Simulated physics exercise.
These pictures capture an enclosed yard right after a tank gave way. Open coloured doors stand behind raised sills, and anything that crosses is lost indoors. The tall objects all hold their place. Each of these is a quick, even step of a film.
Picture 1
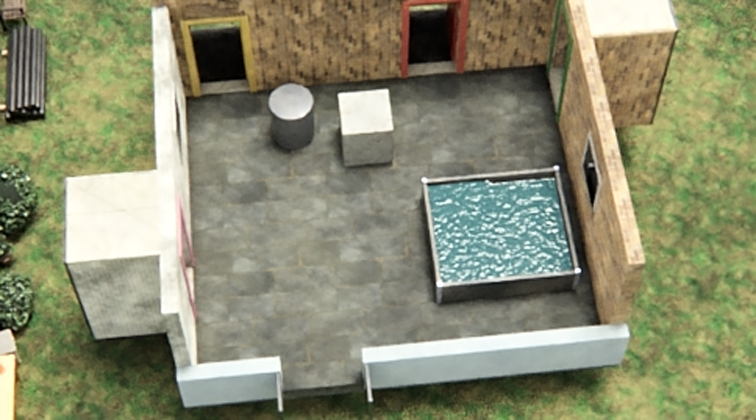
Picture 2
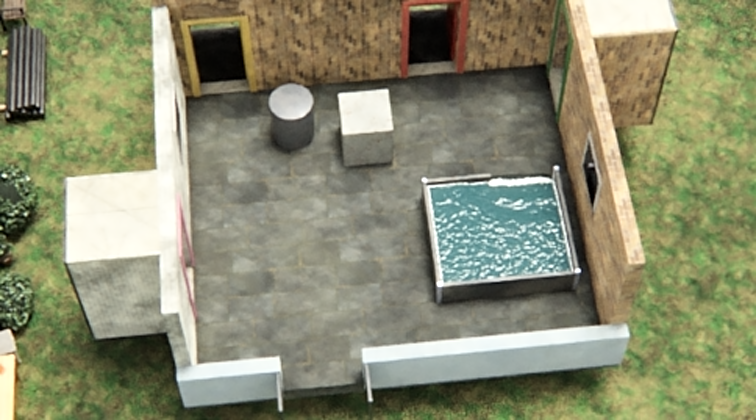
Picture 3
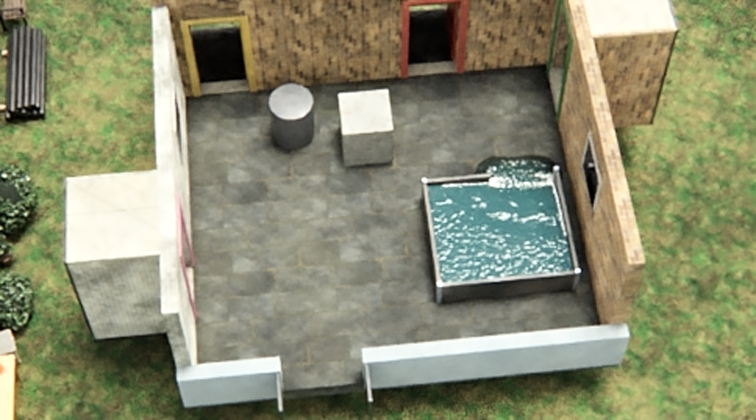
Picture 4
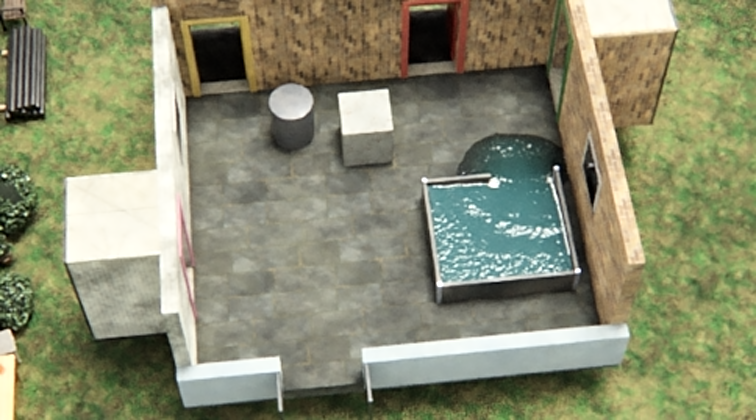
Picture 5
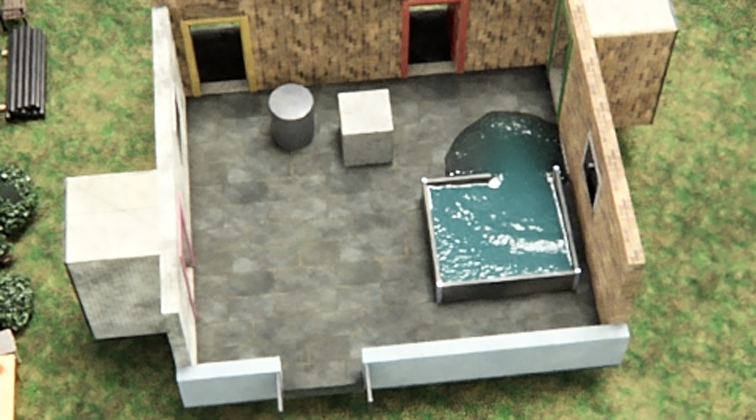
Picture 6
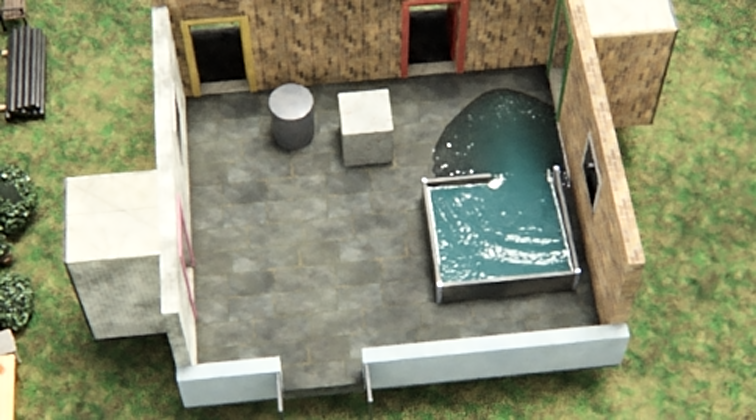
In a walled stone yard with coloured doorways, water bursting from a square tank's far side and spreading across the grey floor.
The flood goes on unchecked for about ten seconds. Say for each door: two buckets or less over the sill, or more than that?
The pink door will most likely keep inside the limit; the green door will most likely keep inside the limit; the yellow door will most likely go past the limit; the red door will most likely go past the limit.
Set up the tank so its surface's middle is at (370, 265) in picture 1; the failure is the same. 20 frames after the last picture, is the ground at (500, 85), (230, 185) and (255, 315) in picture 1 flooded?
Check in sequence: Soaked through, soaked through, still parched.
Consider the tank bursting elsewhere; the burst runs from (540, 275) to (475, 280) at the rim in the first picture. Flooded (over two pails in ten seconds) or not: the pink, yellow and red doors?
Pink door exceeds the limit, yellow door exceeds the limit, red door stays within the limit.
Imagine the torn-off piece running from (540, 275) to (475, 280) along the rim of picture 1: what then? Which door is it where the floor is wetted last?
My answer is the one in yellow.
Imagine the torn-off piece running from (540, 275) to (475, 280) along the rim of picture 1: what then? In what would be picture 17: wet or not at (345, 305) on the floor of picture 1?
Verdict: Under water.
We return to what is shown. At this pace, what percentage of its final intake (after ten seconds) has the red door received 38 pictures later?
Near 70 in a hundred.
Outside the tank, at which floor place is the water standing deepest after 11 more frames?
Close to (532, 72), I'd say.
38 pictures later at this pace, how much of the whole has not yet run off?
About 92 per cent.
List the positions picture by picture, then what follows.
The first frame shows the tank at (499, 228) is whole and still.
In the second frame, water pours out on the tank's far side and has run to a hidden place.
In the third frame, water pours out on the tank's far side and has run to (485, 165).
In the fourth frame, water pours out on the tank's far side and has run to (494, 139).
In the fifth frame, water pours out on the tank's far side and has run to (494, 116).
In the sixth frame, the front is at (493, 94), out from the gap on the tank's far side.
A moment on, water covers 15 % of the floor; the pink door not reached, the green door wet at the sill, nothing in, the yellow door not reached, the red door wet at the sill, nothing in.
Next, water covers 20 % of the floor; the pink door not reached, the green door wet at the sill, nothing in, the yellow door not reached, the red door over two buckets in.
Then, water covers 25 % of the floor; the pink door not reached, the green door under two buckets in, the yellow door not reached, the red door far over two buckets in.
Later, water covers 55 % of the floor; the pink door not reached, the green door under two buckets in, the yellow door under two buckets in, the red door far over two buckets in.
In the end, water covers 90 % of the floor; the pink door wet at the sill, nothing in, the green door under two buckets in, the yellow door over two buckets in, the red door far over two buckets in.
